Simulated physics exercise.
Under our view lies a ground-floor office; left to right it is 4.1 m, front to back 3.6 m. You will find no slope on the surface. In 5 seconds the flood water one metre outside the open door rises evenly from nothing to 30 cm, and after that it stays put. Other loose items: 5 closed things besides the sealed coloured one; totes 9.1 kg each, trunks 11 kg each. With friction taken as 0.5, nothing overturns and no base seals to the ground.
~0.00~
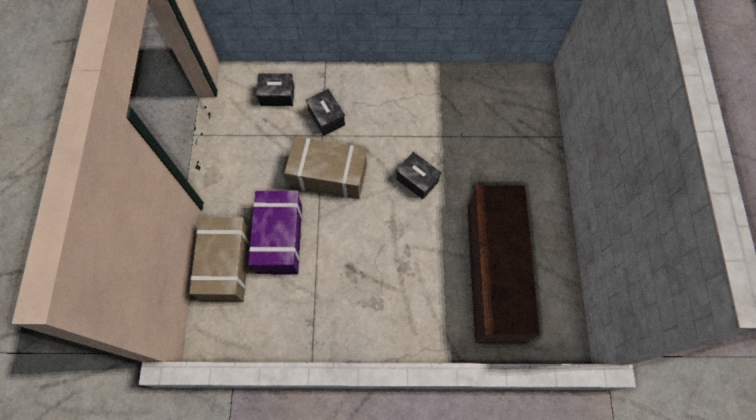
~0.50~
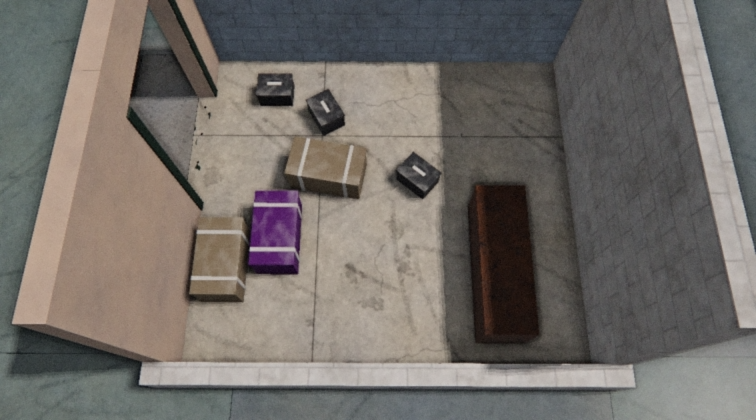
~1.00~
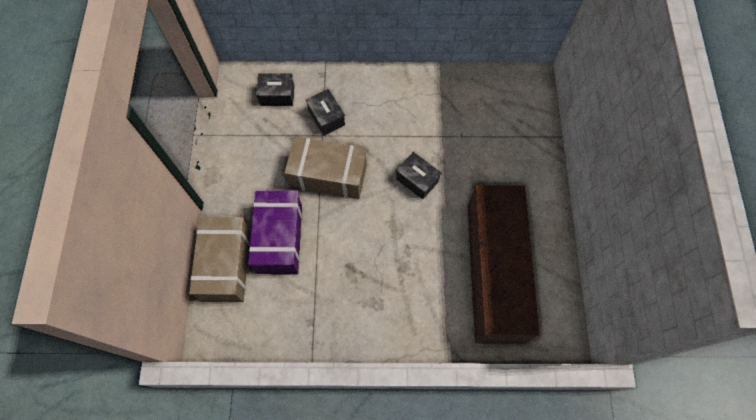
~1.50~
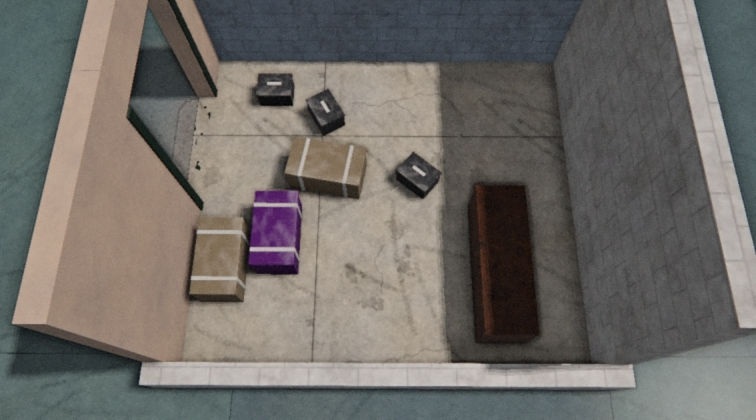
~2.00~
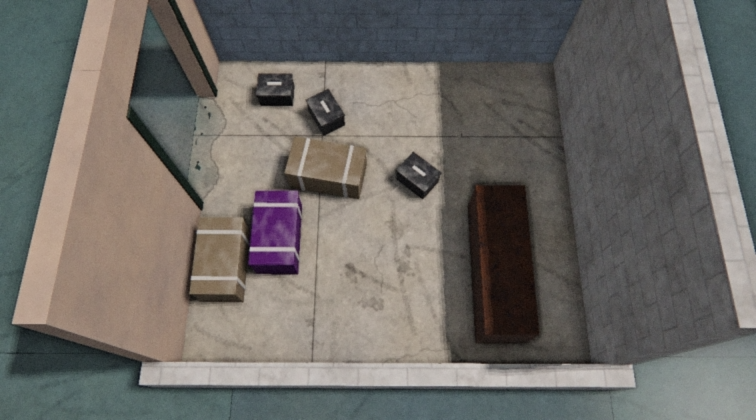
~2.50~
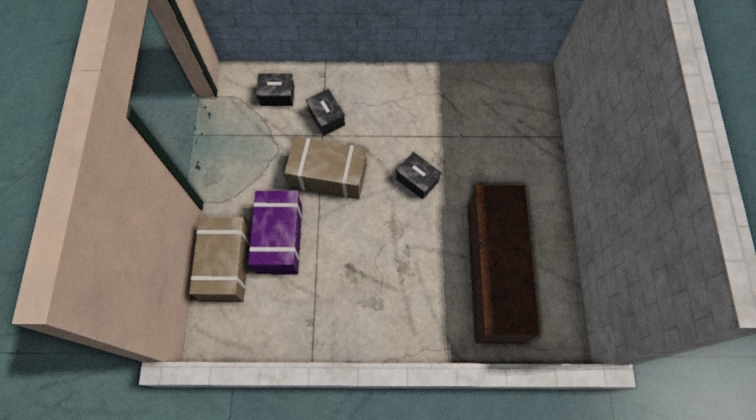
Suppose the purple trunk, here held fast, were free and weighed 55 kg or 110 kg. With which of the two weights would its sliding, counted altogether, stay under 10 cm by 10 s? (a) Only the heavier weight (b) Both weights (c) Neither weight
(b) Both weights.
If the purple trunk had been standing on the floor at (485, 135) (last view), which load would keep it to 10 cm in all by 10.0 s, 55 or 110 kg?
Note: Heavier only OK.
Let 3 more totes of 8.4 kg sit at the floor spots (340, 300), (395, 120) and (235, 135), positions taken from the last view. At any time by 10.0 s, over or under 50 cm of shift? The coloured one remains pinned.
In that order: Short of it, past it, over.
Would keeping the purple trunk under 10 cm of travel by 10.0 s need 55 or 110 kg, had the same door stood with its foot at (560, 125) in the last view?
Just the heavy one.
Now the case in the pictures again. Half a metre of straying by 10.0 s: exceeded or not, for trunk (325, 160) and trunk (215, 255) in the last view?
Beyond, below.
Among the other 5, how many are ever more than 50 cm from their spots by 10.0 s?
I count 4.
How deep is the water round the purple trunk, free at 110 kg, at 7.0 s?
6 cm, roughly.
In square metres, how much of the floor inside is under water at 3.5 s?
Around 2.5 m2 of it.
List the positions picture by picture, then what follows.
The first frame shows the purple trunk at (274, 227) rests on the ground; 0.0 m2 under water; 0 of 6 have shifted.
The second frame shows the purple trunk at (274, 227), on the bottom; 0.0 m2 under water; 0 of 6 have shifted.
The third frame shows the purple trunk at (274, 227) rests on the ground; water covers 0.0 m2; 0 of 6 have shifted.
The fourth frame shows the purple trunk at (274, 227) rests on the ground; 0.0 m2 under water; 0 of 6 have shifted.
The fifth frame shows the purple trunk at (274, 227), on the bottom; water covers 0.1 m2; 0 of 6 have shifted.
The sixth frame shows the purple trunk at (274, 227) rests on the ground; 0.7 m2 under water; 0 of 6 have shifted.
After 3.5 s the purple trunk would be 0 cm from its start with 55 kg and 0 cm from its start with 110 kg; 2 cm of water round it then.
After 4.5 s the purple trunk would be 0 cm from its start with 55 kg and 0 cm from its start with 110 kg; 5 cm of water round it then.
After 7.0 s the purple trunk would be 0 cm from its start with 55 kg and 0 cm from its start with 110 kg; 6 cm of water round it then.
After 10.0 s the purple trunk would be 0 cm from its start with 55 kg and 0 cm from its start with 110 kg; 11 cm of water round it then.
